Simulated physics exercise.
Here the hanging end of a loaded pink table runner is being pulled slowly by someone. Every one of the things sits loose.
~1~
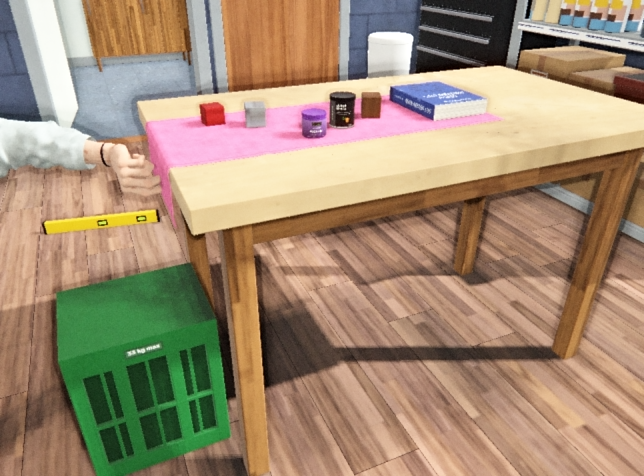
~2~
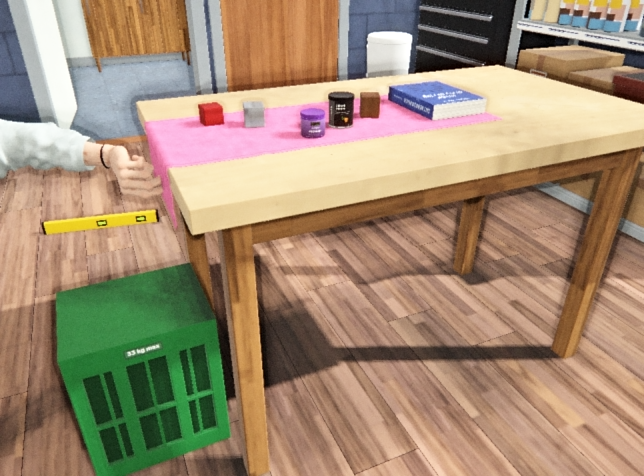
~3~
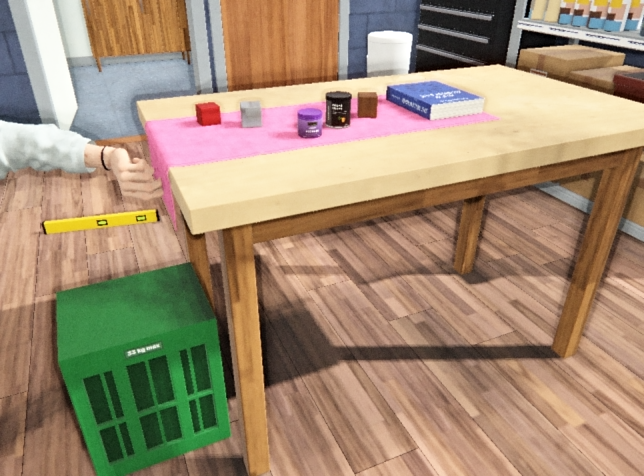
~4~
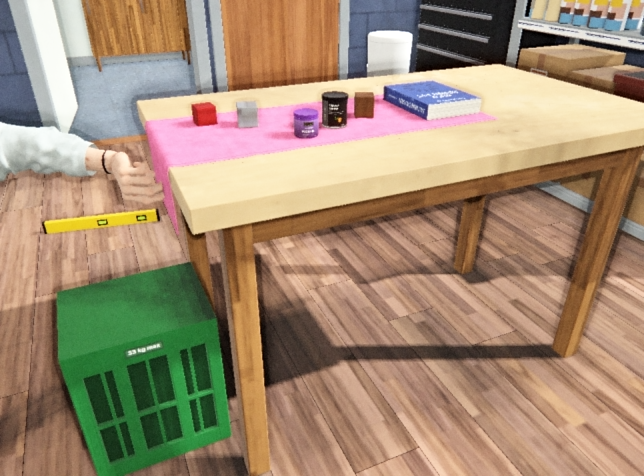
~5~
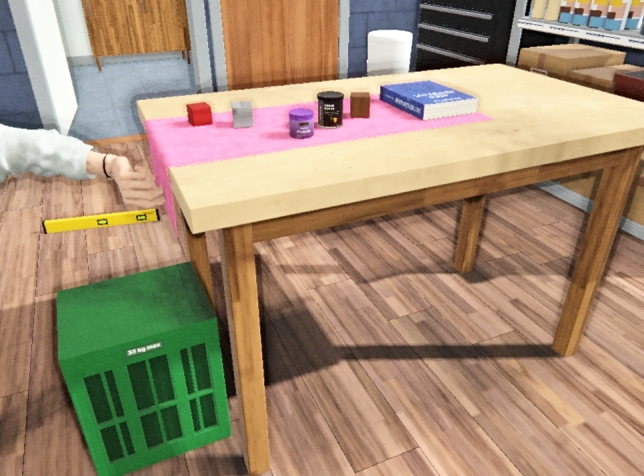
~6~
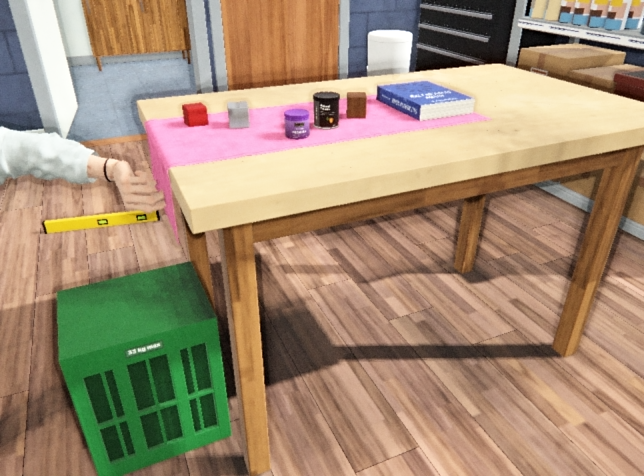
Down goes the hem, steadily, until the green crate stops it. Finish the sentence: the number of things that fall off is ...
... two.
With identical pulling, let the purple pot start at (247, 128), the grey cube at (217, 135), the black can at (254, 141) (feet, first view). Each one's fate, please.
The purple pot tumbles off, the grey cube drops off, the black can falls.
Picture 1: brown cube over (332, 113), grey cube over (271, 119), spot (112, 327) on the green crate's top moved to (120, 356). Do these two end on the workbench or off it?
Outcome for the brown cube: It stays. Outcome for the grey cube: It is lost.
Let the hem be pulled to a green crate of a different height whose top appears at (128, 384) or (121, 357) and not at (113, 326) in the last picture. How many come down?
We'd see 4, then 3.
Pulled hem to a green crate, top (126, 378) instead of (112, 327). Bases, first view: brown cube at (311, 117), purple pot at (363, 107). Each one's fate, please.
The brown cube ends up off the top and the purple pot ends up still on top.
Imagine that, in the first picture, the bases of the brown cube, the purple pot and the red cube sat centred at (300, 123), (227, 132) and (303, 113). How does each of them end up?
In the end the brown cube is still on top, the purple pot is no longer on top, and the red cube is still on top.
Soon after, hem near (174, 274); red cube gone.
After that, hem on the crate; red cube and grey cube gone.
In the end, hem on the crate; red cube and grey cube gone. The workbench loses two.
